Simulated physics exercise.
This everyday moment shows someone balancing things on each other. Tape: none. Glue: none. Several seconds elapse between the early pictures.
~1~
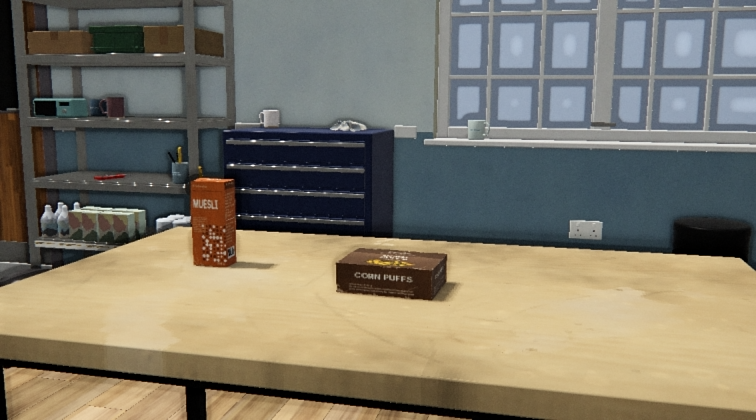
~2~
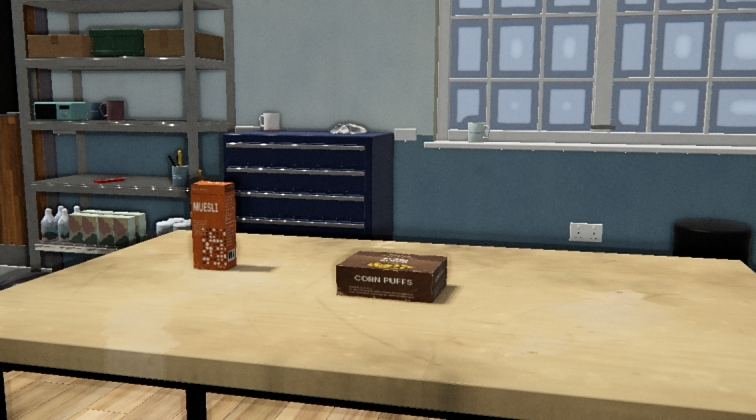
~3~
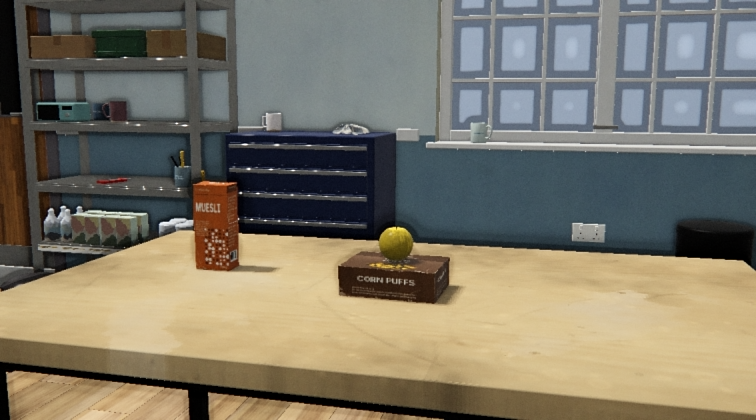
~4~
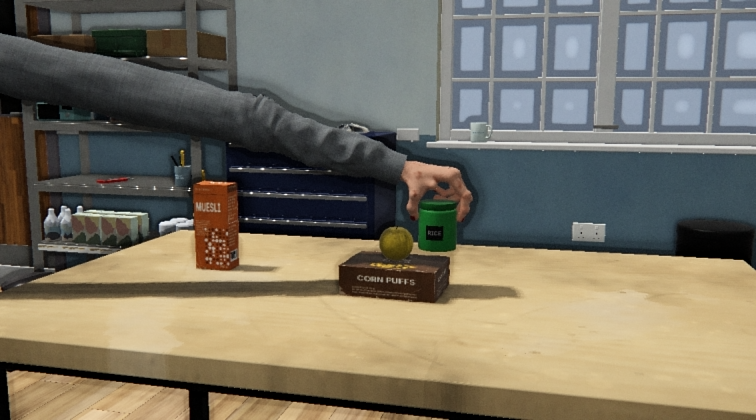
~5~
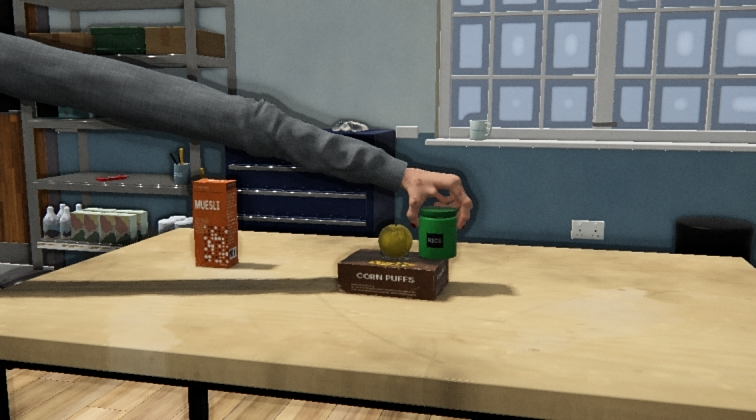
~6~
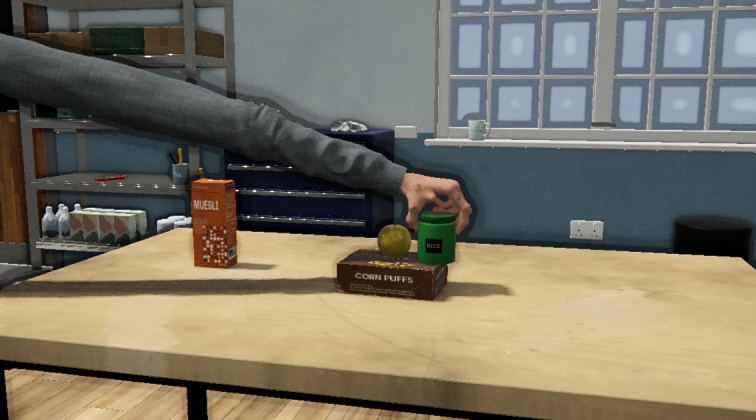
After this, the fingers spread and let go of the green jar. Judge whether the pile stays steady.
Honestly, the pile stays standing just fine.
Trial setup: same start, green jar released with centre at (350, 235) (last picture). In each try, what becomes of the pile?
Afterwards the pile remains stable.
Then, 0.90 s on from there, no change.
Then, 2.00 s on from there, green jar resting near (437, 238).
In the end, all 4 unmoved. At the end, from the last picture's camera, green jar near (437, 238). The pile holds.
